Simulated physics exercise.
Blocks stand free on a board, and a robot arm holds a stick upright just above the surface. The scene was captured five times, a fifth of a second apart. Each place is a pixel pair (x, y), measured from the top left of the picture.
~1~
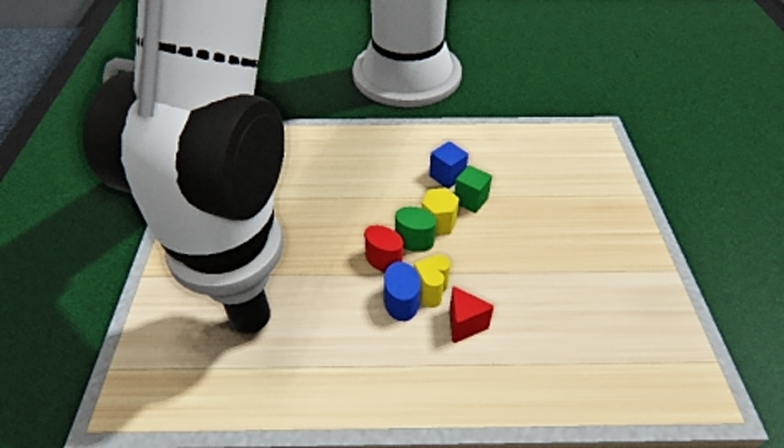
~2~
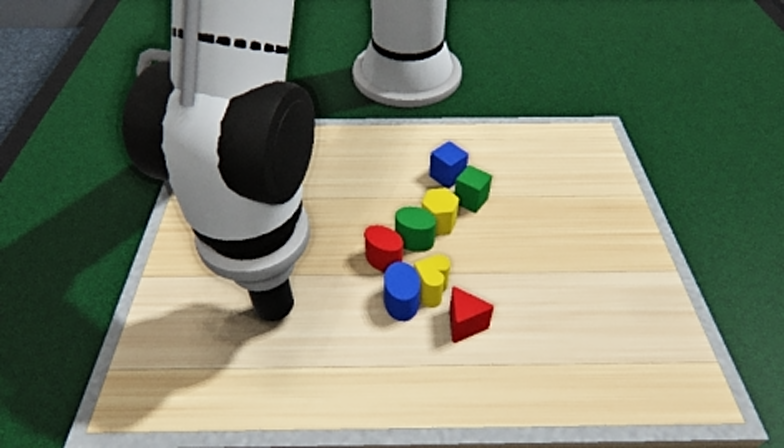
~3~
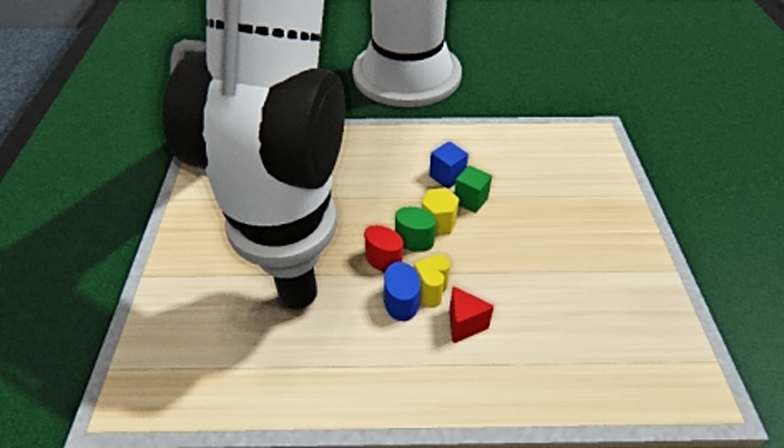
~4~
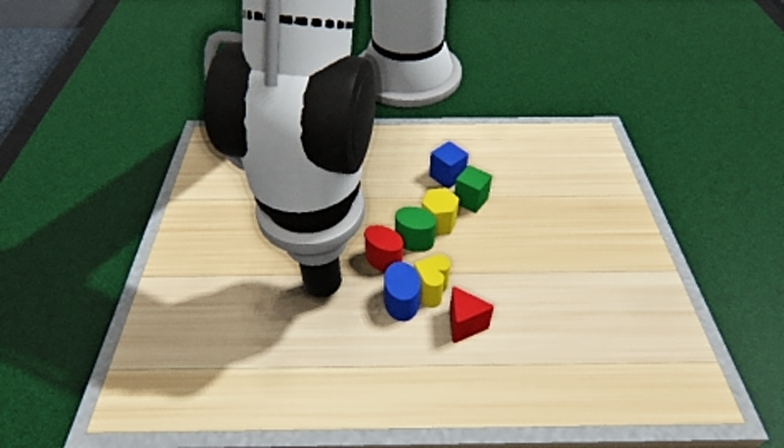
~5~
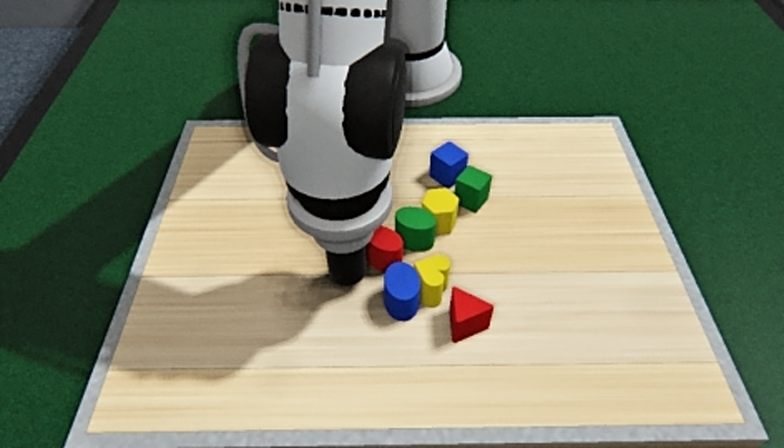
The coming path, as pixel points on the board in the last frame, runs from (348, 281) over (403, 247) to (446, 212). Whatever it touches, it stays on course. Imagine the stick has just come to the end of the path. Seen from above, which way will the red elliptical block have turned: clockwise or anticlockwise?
From above, the turn goes clockwise.
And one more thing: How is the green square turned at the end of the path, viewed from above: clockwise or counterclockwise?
Twists anticlockwise.
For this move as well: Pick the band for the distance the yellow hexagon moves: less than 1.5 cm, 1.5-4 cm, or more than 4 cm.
It ends farther than 4 cm from its spot.
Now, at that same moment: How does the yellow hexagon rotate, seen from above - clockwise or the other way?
Looking down: Anticlockwise.
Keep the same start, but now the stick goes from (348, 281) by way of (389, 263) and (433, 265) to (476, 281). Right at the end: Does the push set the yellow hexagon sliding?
Yes - that is the case.
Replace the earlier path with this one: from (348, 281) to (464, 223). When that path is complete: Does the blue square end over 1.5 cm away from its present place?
In short: No.
The first path, step by step. One third of the way, stick (387, 248); red elliptical block (414, 222); green elliptical block (438, 209); yellow hexagon (457, 191), turned 20° anticlockwise; green square (477, 175).
Two thirds of the way, stick (420, 225); red elliptical block (450, 203), turned 35° clockwise; green elliptical block (478, 197), turned 20° clockwise; yellow hexagon (492, 177), turned 45° anticlockwise; green square (498, 157), turned 30° anticlockwise.
At the end, stick (447, 202); red elliptical block (481, 189), turned 85° clockwise; green elliptical block (508, 200), turned 65° clockwise; yellow hexagon (512, 175), turned 100° anticlockwise; green square (499, 154), turned 40° anticlockwise.
